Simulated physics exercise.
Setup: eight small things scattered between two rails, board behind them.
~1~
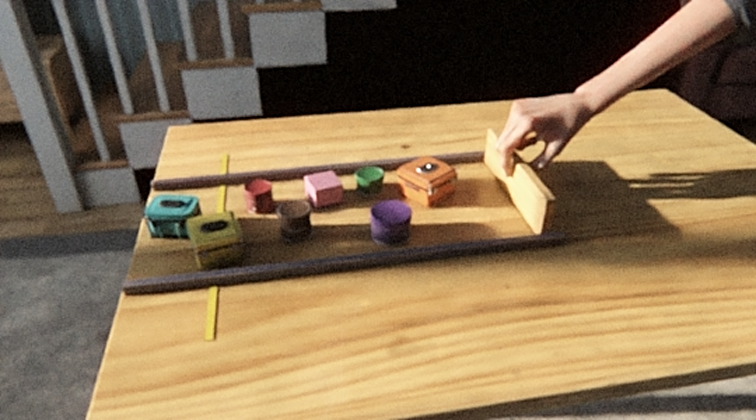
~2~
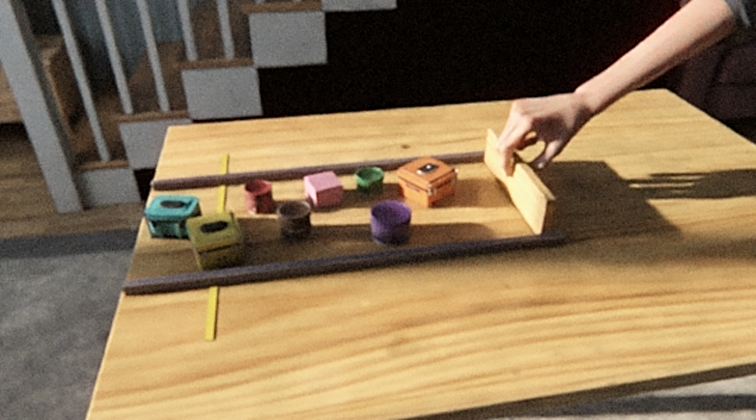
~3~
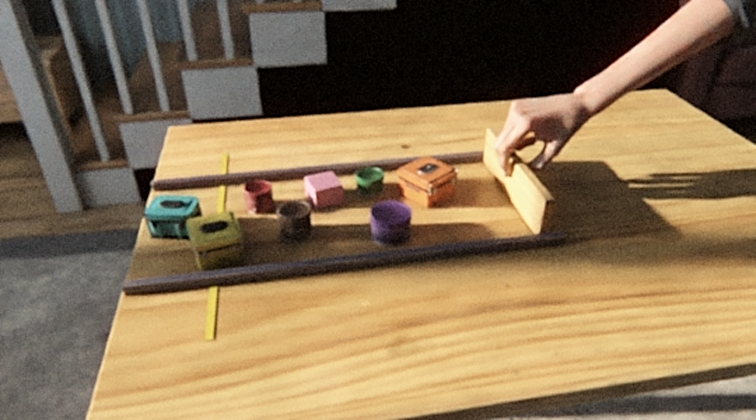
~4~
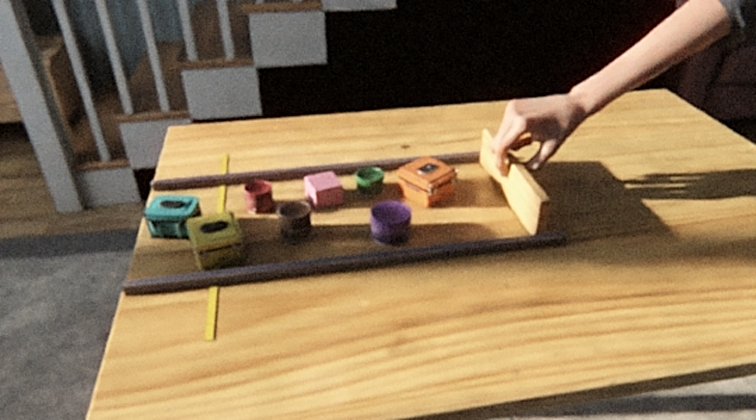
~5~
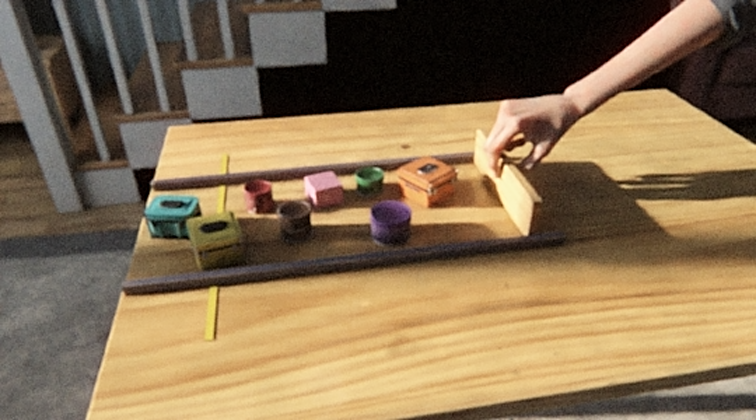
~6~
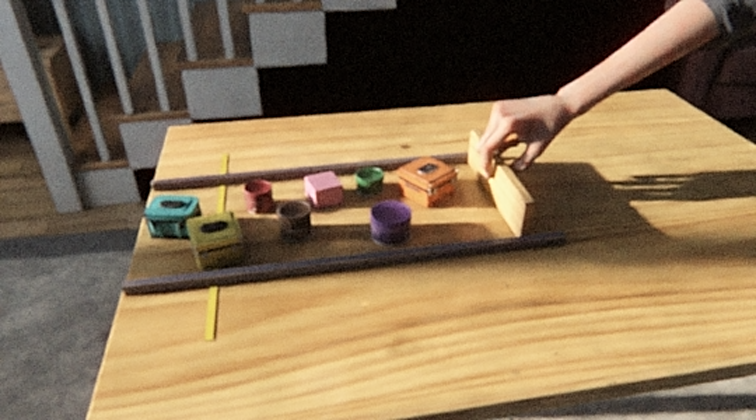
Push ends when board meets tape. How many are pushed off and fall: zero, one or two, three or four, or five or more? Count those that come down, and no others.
There will be one or two losses over the edge.
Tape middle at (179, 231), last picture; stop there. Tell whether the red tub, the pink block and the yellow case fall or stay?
Red tub drops, pink block drops, yellow case drops.
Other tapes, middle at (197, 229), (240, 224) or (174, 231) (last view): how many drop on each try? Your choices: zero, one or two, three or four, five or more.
3 or 4; not one; three or four.
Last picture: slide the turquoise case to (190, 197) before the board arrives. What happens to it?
Result: It does not stay.
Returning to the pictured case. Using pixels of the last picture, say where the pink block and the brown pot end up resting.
First at (157, 203); second at (200, 225).
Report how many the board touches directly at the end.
That number would be 4.
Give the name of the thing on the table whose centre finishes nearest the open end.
That is the turquoise case.
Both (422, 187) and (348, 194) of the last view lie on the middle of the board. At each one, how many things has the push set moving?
Up to then 2, and up to the other point 5.
Soon after, none off yet; turquoise case at rest near (175, 217); yellow case at rest near (216, 240); red tub at rest near (259, 197).
In the end, the number that fall off is one or two; gone, red tub.
